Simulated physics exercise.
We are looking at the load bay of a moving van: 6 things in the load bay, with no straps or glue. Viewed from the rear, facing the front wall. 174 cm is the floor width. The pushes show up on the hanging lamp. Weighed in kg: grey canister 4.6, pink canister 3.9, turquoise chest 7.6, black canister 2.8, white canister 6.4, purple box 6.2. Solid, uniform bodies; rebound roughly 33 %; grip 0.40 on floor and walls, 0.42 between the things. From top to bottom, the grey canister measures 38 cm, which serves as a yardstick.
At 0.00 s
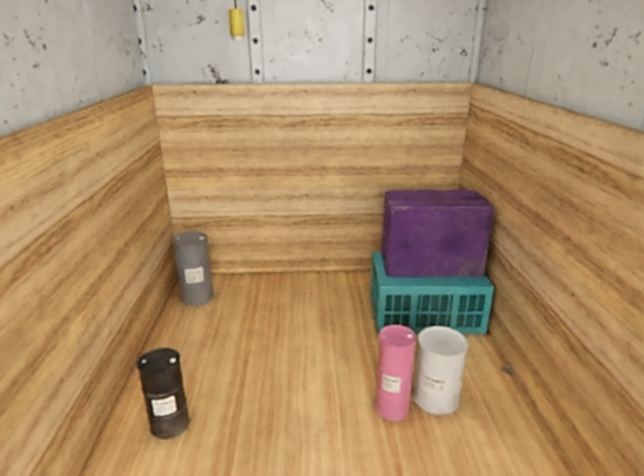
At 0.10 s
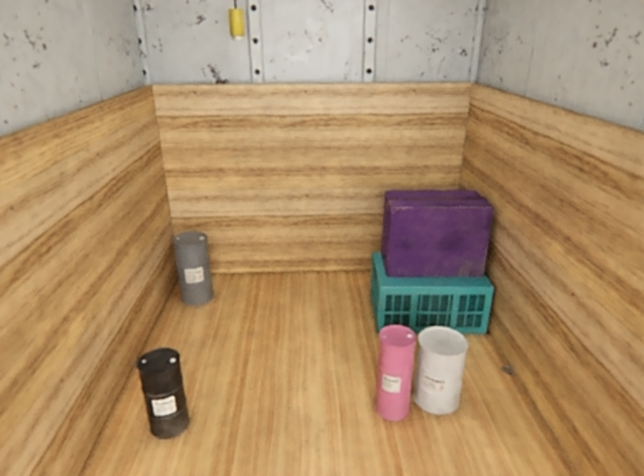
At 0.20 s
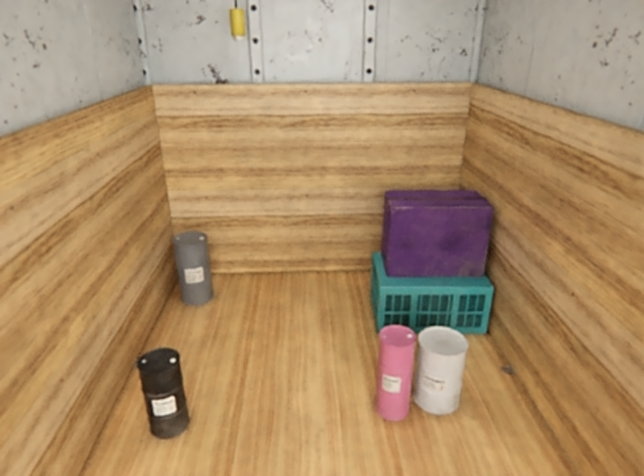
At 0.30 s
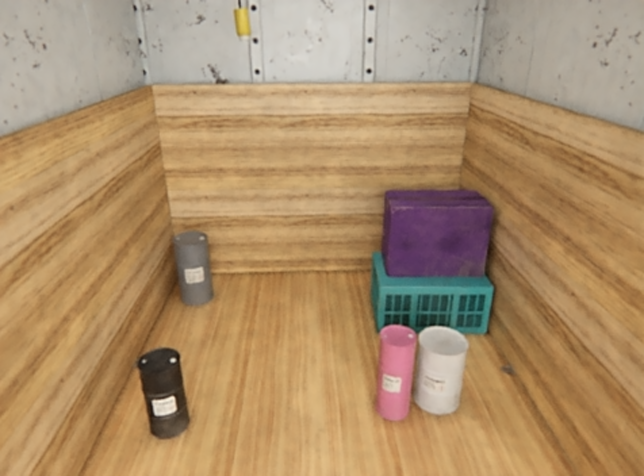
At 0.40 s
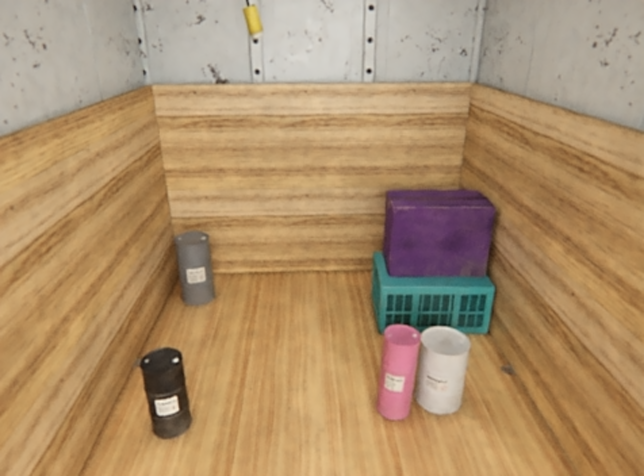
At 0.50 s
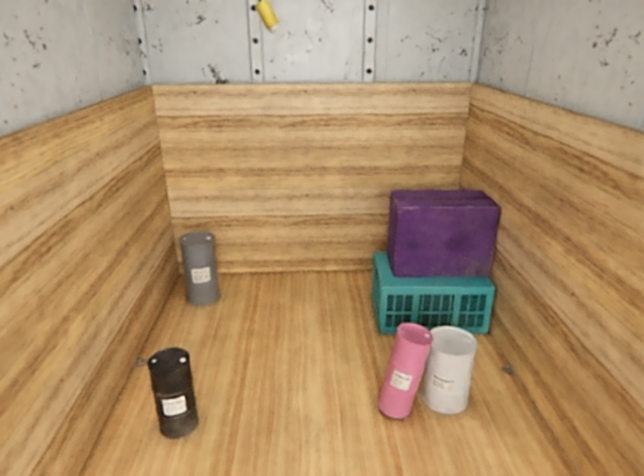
In a van's load bay, the hanging lamp swings right, then the pink canister leans right.
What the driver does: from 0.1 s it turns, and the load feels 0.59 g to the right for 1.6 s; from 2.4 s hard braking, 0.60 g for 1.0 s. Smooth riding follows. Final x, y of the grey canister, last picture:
Roughly (351, 250).
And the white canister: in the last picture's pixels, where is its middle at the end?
It comes to rest somewhere around (461, 289).
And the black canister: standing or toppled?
Well, the black canister tumbles down.
By 0.80 s, load feels 0.59 g right; grey canister 23 cm from its spot near (235, 267); pink canister tilted 47°; white canister 26 cm from its spot.
By 1.40 s, load feels 0.59 g right; grey canister 90 cm from its spot near (353, 263); pink canister on its side; black canister tilted 30°.
By 2.90 s, load feels 0.60 g forwards; grey canister 94 cm from its spot near (355, 255); black canister on its side; pink canister on its side.
By 3.20 s, load feels 0.48 g forwards; grey canister 93 cm from its spot near (351, 250); pink canister on its side; black canister on its side.
When it is over (5.0 s), lying over in the load bay, pink canister and black canister; not toppled but over 15 cm from the start, grey canister, turquoise chest, white canister and purple box. End places, in pixels of the last picture, grey canister near (351, 250).
